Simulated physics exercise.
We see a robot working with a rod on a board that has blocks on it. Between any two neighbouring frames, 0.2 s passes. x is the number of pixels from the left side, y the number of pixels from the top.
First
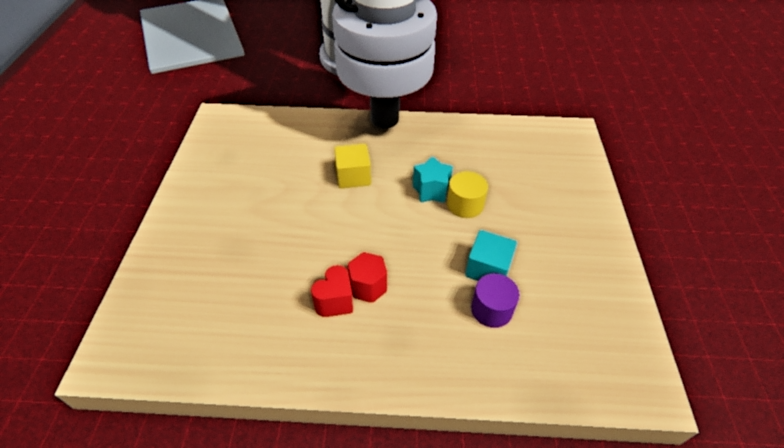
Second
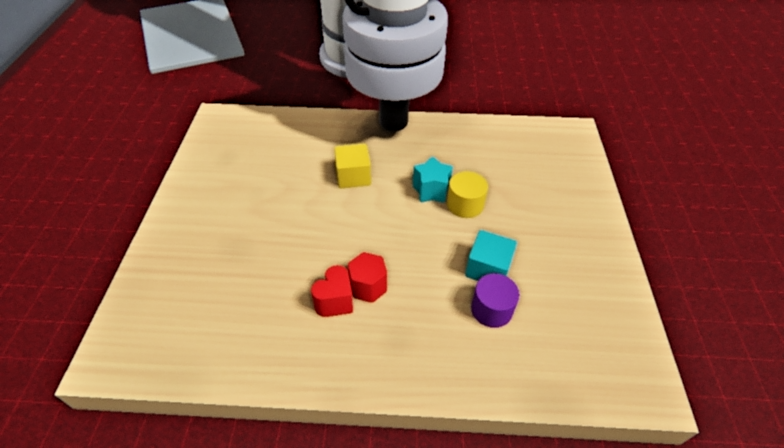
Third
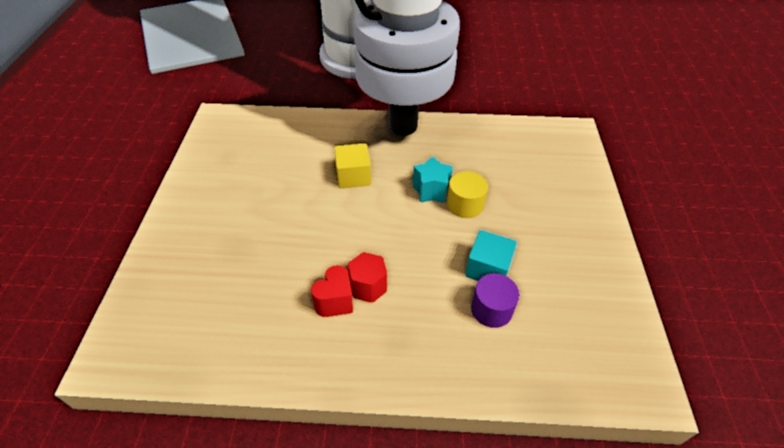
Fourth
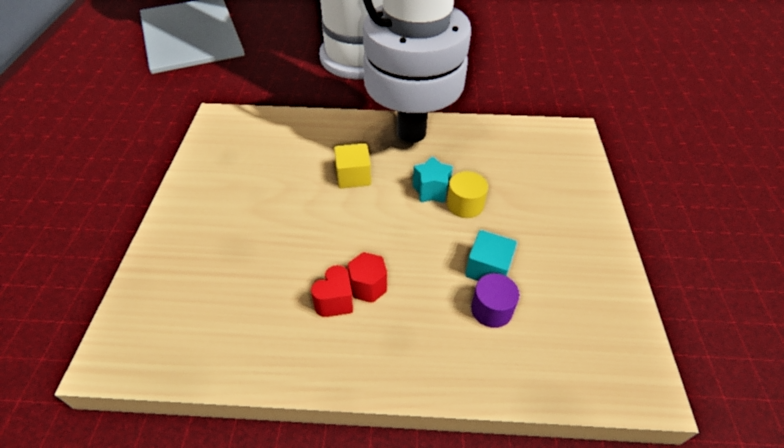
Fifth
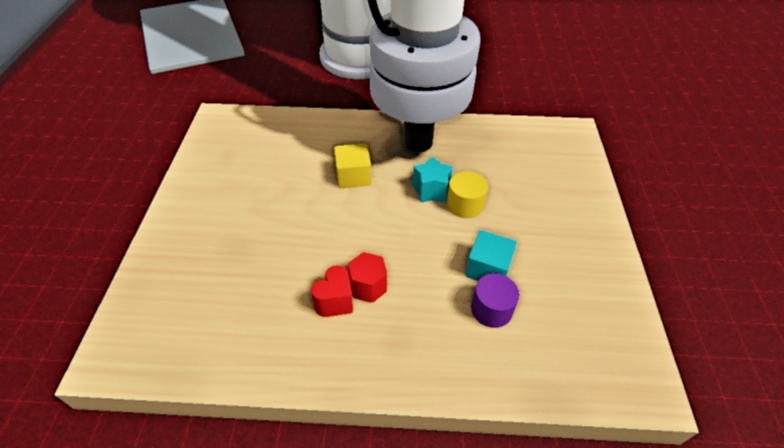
A robot arm moves its black rod slightly right and nearer the turquoise star, touching no blocks.
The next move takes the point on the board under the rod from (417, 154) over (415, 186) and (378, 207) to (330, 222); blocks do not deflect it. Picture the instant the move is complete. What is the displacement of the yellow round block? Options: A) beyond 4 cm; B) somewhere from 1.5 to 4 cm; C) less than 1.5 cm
C - less than 1.5 cm.
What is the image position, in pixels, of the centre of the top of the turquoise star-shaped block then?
I'd expect the centre of its top face to be at (437, 186).
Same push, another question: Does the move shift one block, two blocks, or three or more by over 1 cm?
One block moves more than 1 cm.
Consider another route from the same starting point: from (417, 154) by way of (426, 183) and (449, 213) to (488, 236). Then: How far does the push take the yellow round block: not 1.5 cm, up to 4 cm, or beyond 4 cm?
It moves quite far, over 4 cm.
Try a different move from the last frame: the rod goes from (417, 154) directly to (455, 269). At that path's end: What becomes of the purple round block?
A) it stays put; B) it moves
The one that fits is B, it moves.
On the path given first. One third of the way, rod at (415, 176); turquoise star-shaped block at (438, 182); yellow round block at (473, 187).
Two thirds of the way, rod at (377, 198); turquoise star-shaped block at (437, 186), turned 25° anticlockwise; yellow round block at (473, 187).
At the end, rod at (329, 212); yellow square piece unmoved; turquoise star-shaped block at (437, 186), turned 25° anticlockwise; yellow round block at (473, 187).
